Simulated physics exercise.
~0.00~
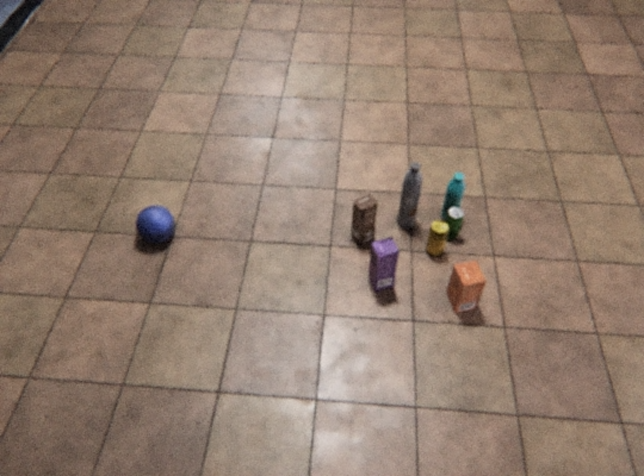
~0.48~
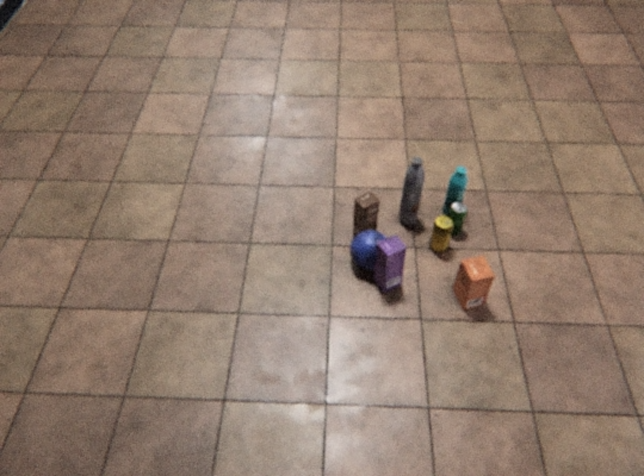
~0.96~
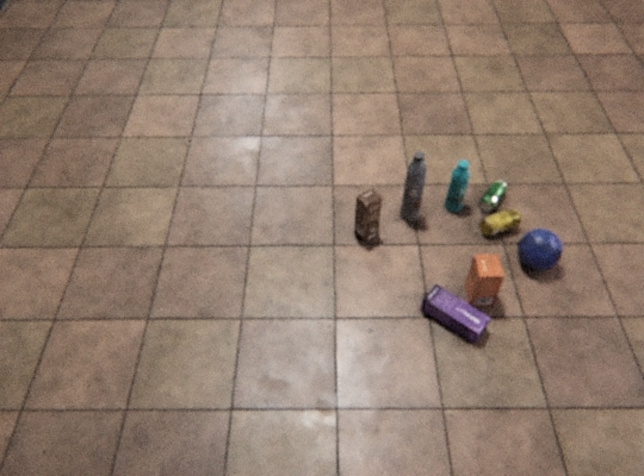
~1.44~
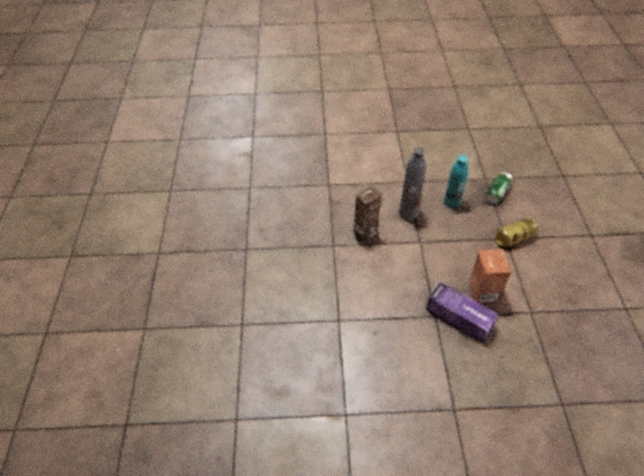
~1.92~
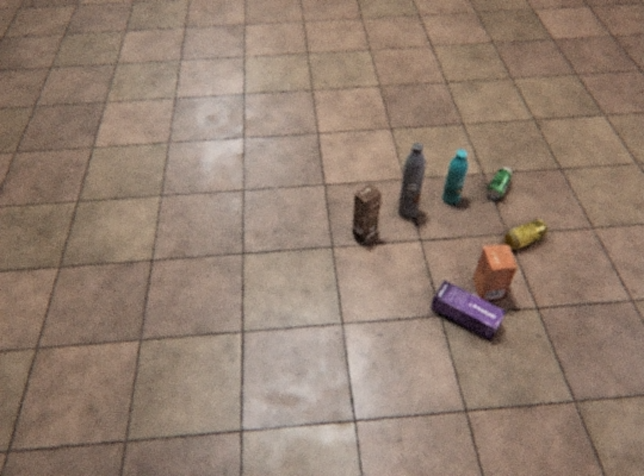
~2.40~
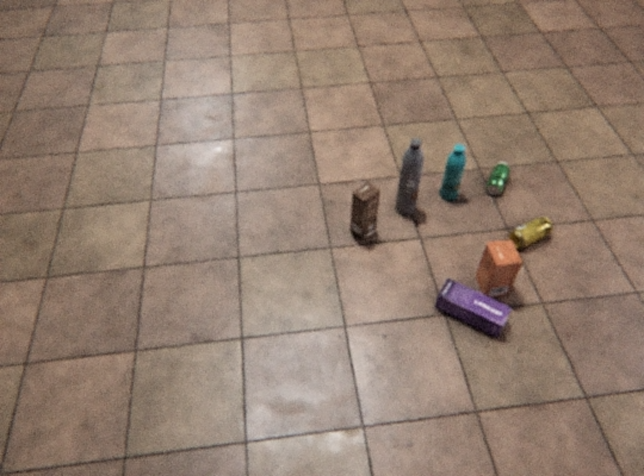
To begin with, a blue ball is at the left on a tiled floor, while cartons, bottles and cans stand grouped to the right. The ball rolls right and reaches the purple carton, close by the brown one. It carries on through the group, and the purple carton, yellow can and green can end up on their sides as it passes beyond them. The ball then leaves view on the right, and the yellow can rolls slightly farther. At the end, those three lie toppled, while both bottles and the brown and orange cartons remain upright.
